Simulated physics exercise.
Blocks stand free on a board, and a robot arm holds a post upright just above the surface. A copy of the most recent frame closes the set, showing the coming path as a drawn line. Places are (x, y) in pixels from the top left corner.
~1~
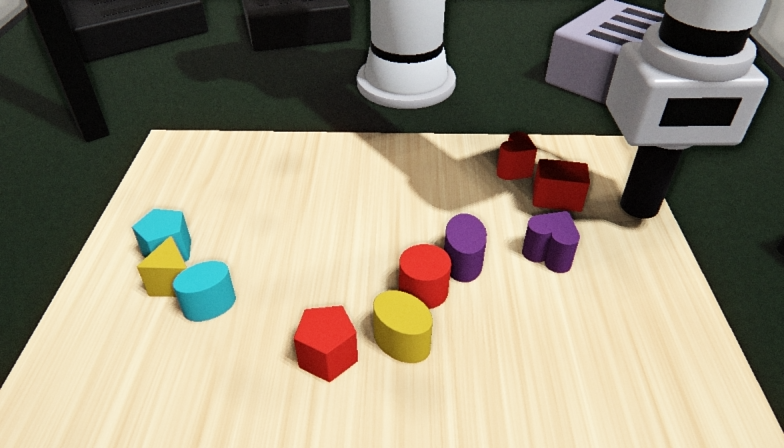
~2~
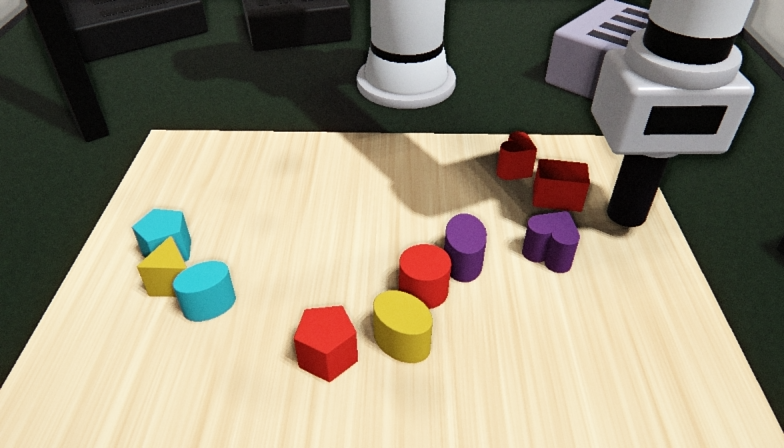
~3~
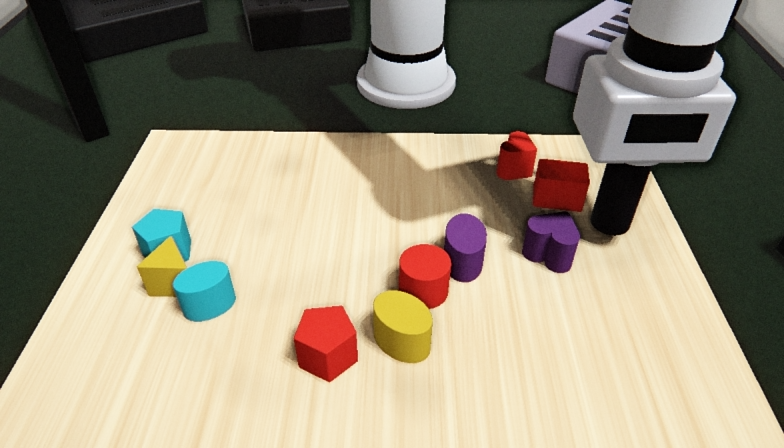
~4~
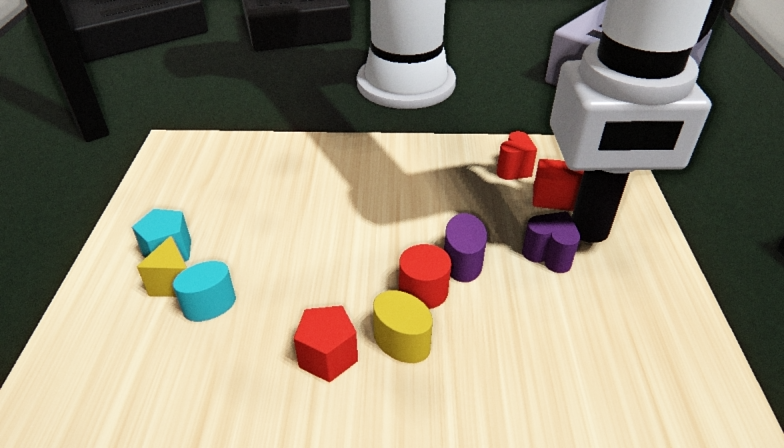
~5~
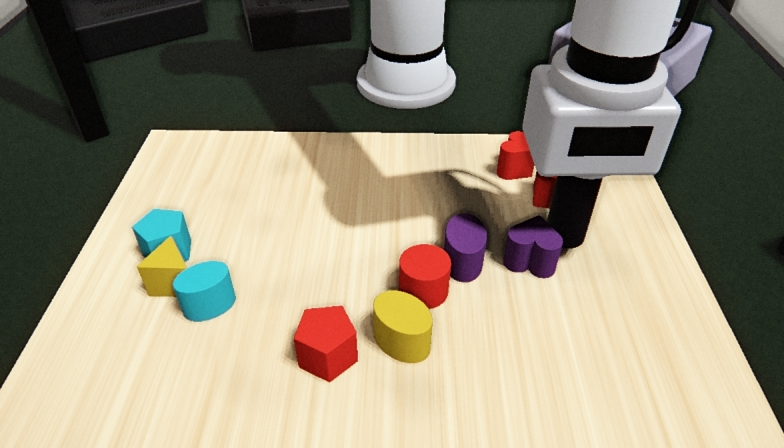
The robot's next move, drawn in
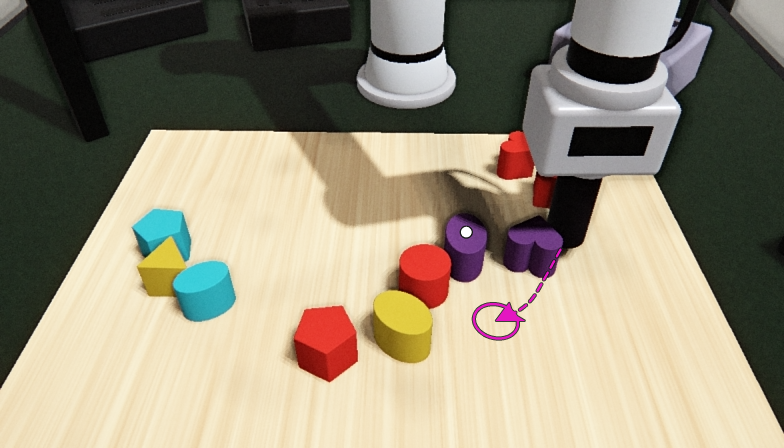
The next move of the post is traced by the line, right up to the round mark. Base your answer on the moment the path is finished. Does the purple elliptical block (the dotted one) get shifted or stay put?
It gets pushed out of place.
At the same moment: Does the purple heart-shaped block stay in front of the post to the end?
No, it doesn't check out.
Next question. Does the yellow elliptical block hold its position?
Yes - that is the case.
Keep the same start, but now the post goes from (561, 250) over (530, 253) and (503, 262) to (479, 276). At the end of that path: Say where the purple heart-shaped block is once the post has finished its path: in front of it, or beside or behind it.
The post should keep driving it forward.
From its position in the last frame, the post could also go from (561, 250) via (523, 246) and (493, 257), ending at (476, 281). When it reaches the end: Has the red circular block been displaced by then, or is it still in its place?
That block will leave its spot.
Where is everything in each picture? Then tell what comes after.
Tip of the post (639, 207), middles of tops, yellow elliptical block (403, 311), red circular block (425, 261), purple elliptical block (466, 232), purple heart-shaped block (556, 226), in the first frame.
Post (626, 215), nothing pushed, in the second frame.
Post (610, 223), nothing pushed, in the third frame.
Post (589, 230), nothing pushed, in the fourth frame.
Post (564, 236), yellow elliptical block (403, 311), red circular block (425, 261), purple elliptical block (466, 232), purple heart-shaped block (536, 233), in the fifth frame.
The line goes from (561, 250) through (546, 275) and (529, 302) to (496, 321); the dot is on the purple elliptical block.
The first path, step by step. One third of the way, post (550, 261); purple heart-shaped block (511, 247), turned 35° clockwise.
Two thirds of the way, post (533, 288); purple elliptical block (457, 231), turned 15° clockwise; purple heart-shaped block (496, 257), turned 60° clockwise.
At the end, post (498, 307); yellow elliptical block unmoved; red circular block unmoved; purple elliptical block (455, 229), turned 20° clockwise; purple heart-shaped block (484, 260), turned 85° clockwise.
